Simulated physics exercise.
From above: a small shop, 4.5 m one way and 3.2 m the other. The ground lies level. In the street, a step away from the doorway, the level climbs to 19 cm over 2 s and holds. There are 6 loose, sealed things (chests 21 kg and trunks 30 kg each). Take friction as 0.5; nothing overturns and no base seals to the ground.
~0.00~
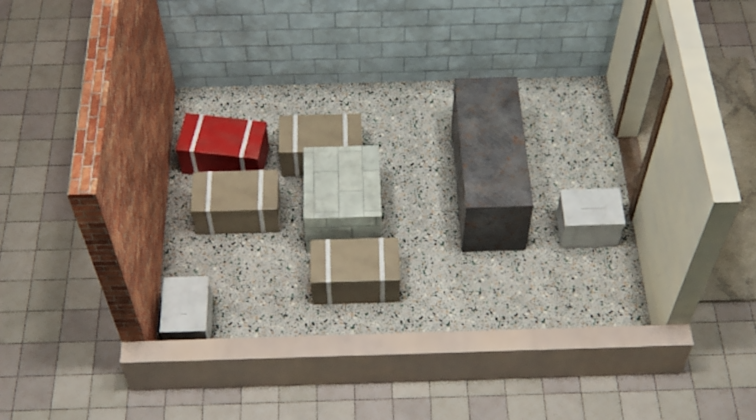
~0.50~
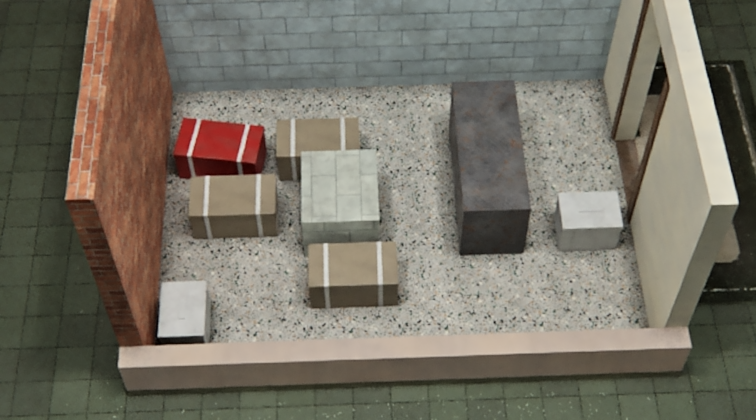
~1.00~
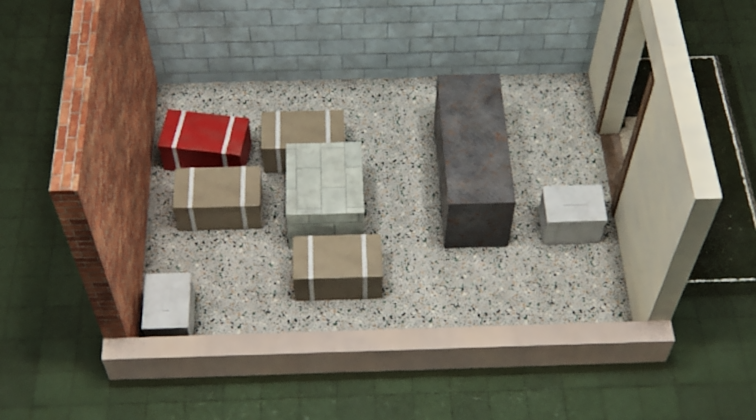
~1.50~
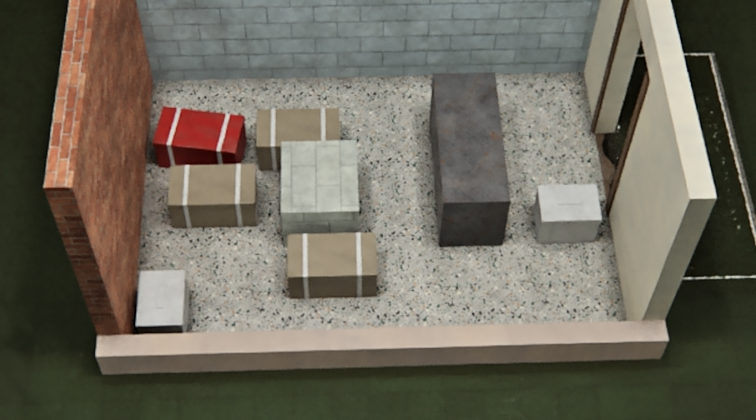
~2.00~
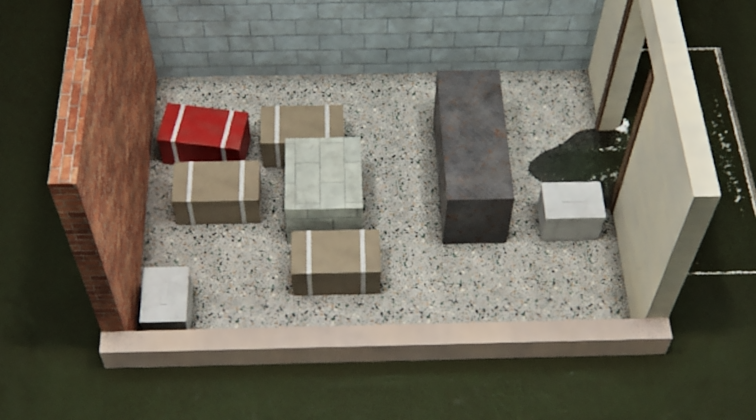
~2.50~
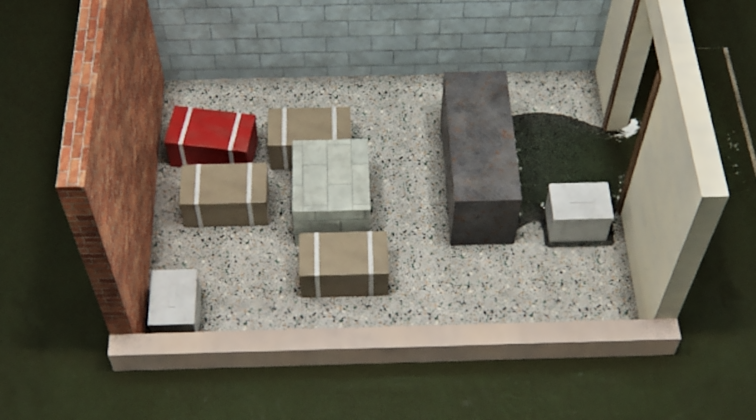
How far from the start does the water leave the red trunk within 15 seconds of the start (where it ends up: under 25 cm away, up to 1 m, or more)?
Red trunk is nudged along.
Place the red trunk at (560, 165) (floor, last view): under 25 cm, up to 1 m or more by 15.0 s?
It ends far away.
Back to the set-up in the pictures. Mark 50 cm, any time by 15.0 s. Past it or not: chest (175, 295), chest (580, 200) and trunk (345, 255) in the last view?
In turn: More, more, less.
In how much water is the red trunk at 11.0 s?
Roughly 7 cm.
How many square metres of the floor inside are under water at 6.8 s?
About 9.0 m2.
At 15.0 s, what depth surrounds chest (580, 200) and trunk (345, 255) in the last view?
About 13 and 8 cm.
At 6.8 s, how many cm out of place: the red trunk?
About 0 cm.
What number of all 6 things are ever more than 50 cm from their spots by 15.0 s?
That makes 4.
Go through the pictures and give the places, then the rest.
The first frame shows the red trunk at (221, 136) rests on the ground; water covers 0.0 m2; 0 of 6 have shifted.
The second frame shows the red trunk at (219, 140), on the bottom; 0.0 m2 under water; 0 of 6 have shifted.
The third frame shows the red trunk at (204, 132), on the bottom; water covers 0.0 m2; 0 of 6 have shifted.
The fourth frame shows the red trunk at (199, 129), on the bottom; water covers 0.0 m2; 0 of 6 have shifted.
The fifth frame shows the red trunk at (203, 126) rests on the ground; 0.4 m2 under water; 0 of 6 have shifted.
The sixth frame shows the red trunk at (210, 128), on the bottom; water covers 1.1 m2; 0 of 6 have shifted.
After 3.5 s the red trunk is near (210, 128), 0.0 m from its start, aground; 0 afloat.
After 6.8 s the red trunk is near (210, 128), 0.0 m from its start, aground; 1 afloat.
After 11.0 s the red trunk is near (210, 128), 0.0 m from its start, aground; 1 afloat.
After 15.0 s the red trunk is near (256, 134), 0.5 m from its start, afloat; 5 afloat.
